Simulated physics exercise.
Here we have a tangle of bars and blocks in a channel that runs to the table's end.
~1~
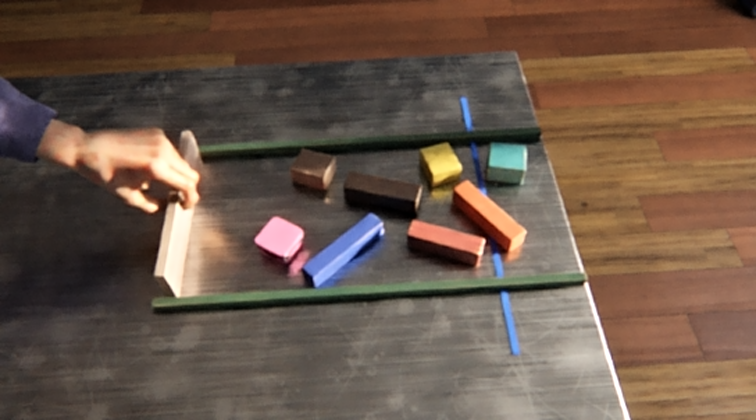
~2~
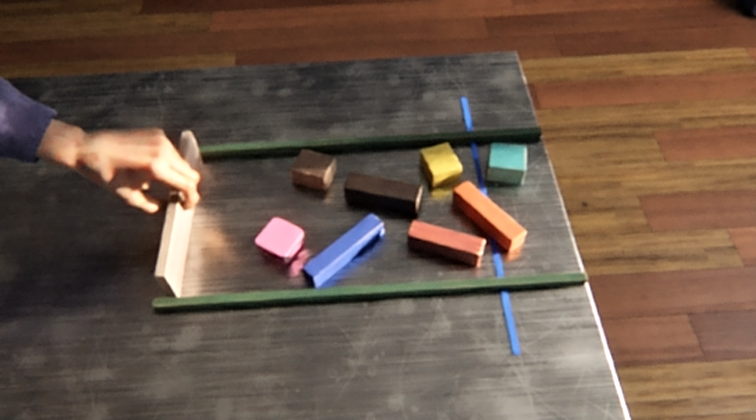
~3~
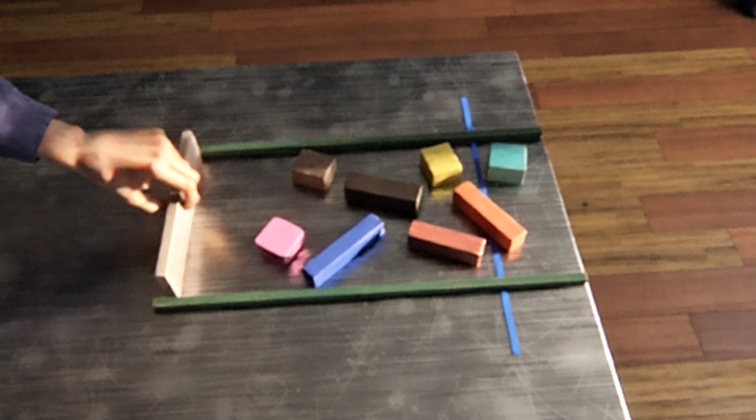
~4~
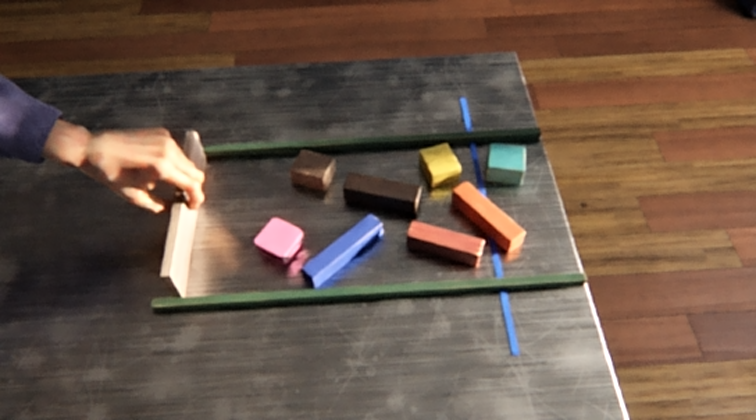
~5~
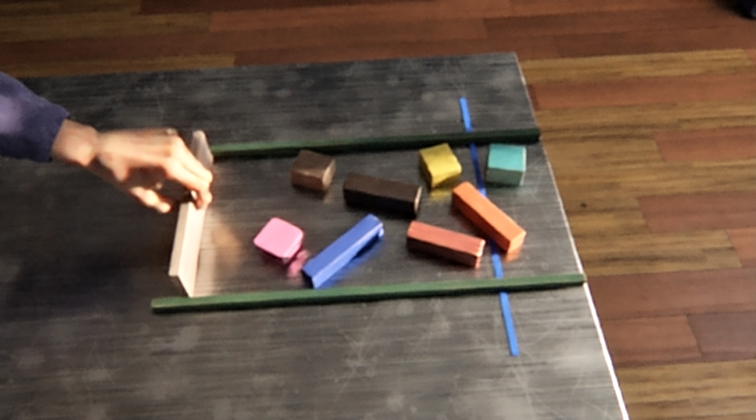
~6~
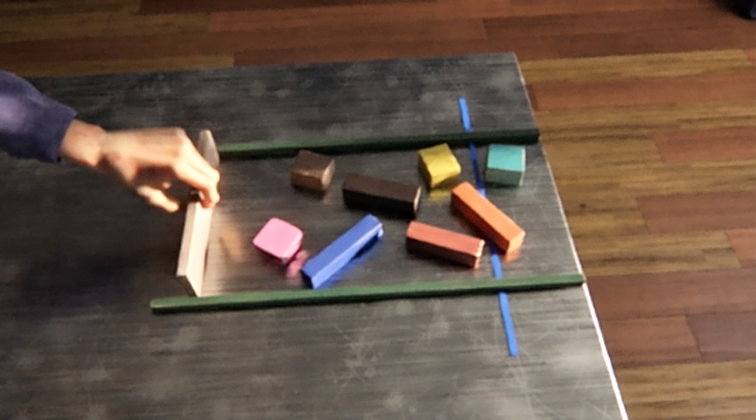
On a dark tabletop, a hand slides an upright board slightly right between green rails, while colourful blocks and bars lie still.
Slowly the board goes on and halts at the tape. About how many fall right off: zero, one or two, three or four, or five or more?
In the end the number that fall off is one or two.
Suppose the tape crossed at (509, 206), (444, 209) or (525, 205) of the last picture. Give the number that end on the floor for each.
Down on the floor: 3, 0 and 4.
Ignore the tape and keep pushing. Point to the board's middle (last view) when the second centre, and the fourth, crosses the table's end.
About (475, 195), then (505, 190).
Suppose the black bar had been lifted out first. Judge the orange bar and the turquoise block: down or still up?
The orange bar remains up; the turquoise block drops off.
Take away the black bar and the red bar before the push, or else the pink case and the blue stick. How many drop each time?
The counts: 1 and 1.
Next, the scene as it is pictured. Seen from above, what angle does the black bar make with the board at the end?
About 60°.
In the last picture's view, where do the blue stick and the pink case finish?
The blue stick stops around (528, 240); the pink case around (504, 216).
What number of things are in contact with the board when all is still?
In contact: 4.
Early on, none off yet; turquoise block at rest near (504, 164); orange bar at rest near (486, 217); yellow block at rest near (438, 166).
A while later, none off yet; turquoise block at rest near (504, 164); orange bar travelled a little near (497, 213); yellow block moving near (448, 167).
Finally, the number that fall off is one or two; lost, orange bar and turquoise block.
